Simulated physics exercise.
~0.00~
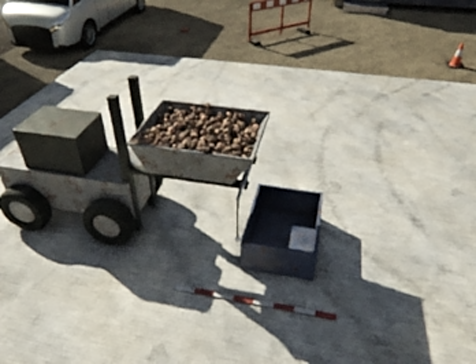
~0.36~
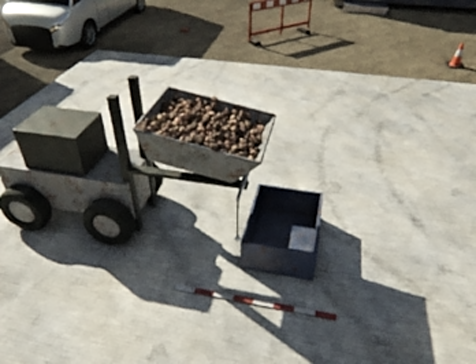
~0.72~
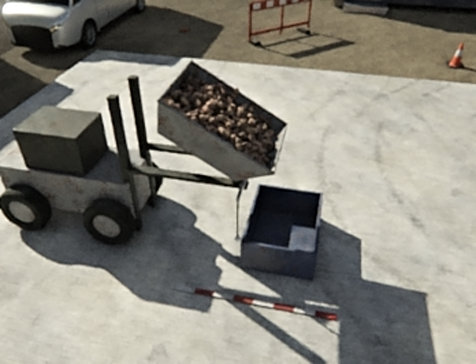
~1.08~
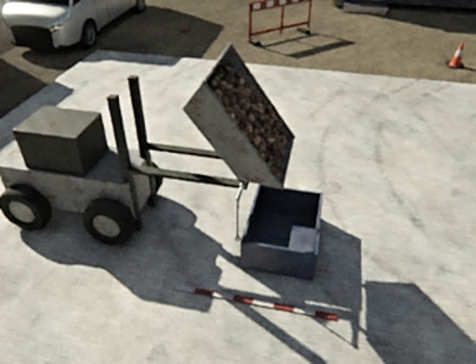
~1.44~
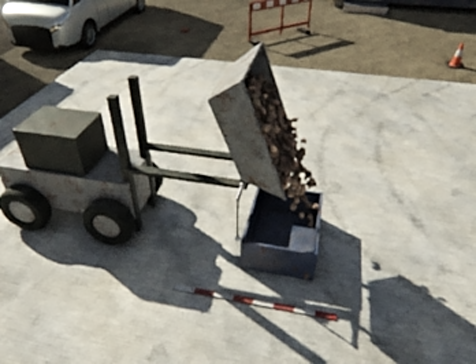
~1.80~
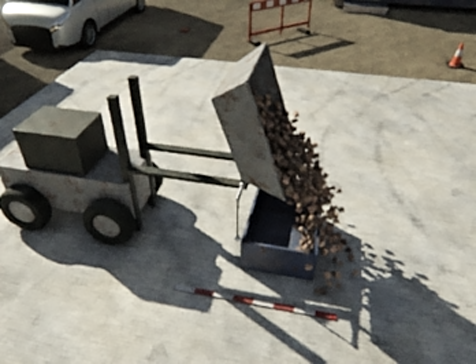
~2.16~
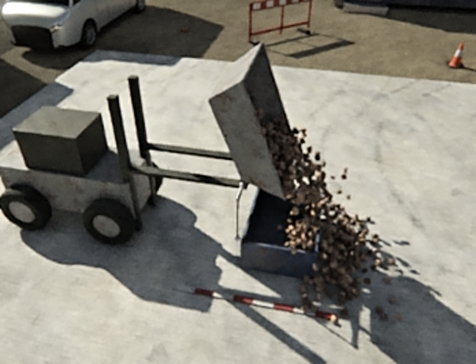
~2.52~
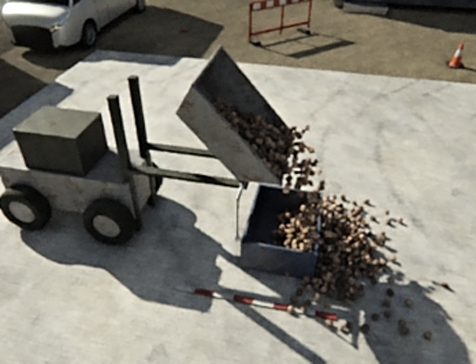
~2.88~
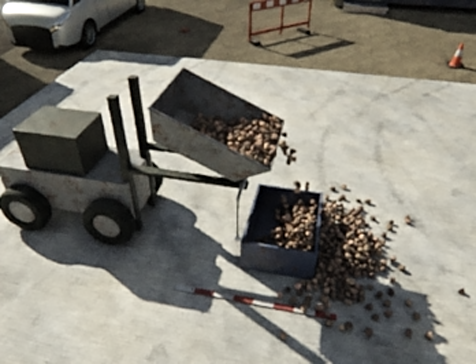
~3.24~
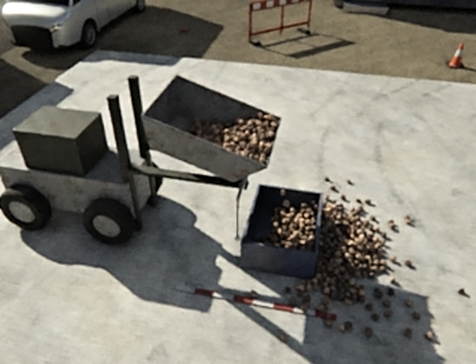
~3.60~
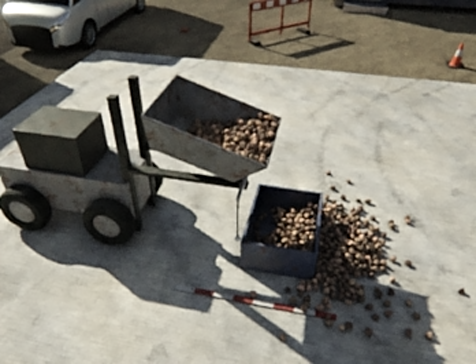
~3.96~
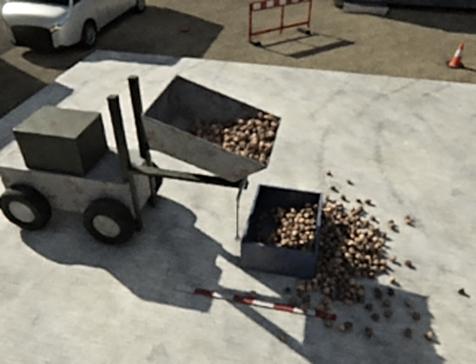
A fork truck tips its skip, spilling stones into and beyond a bin, then levels partway.
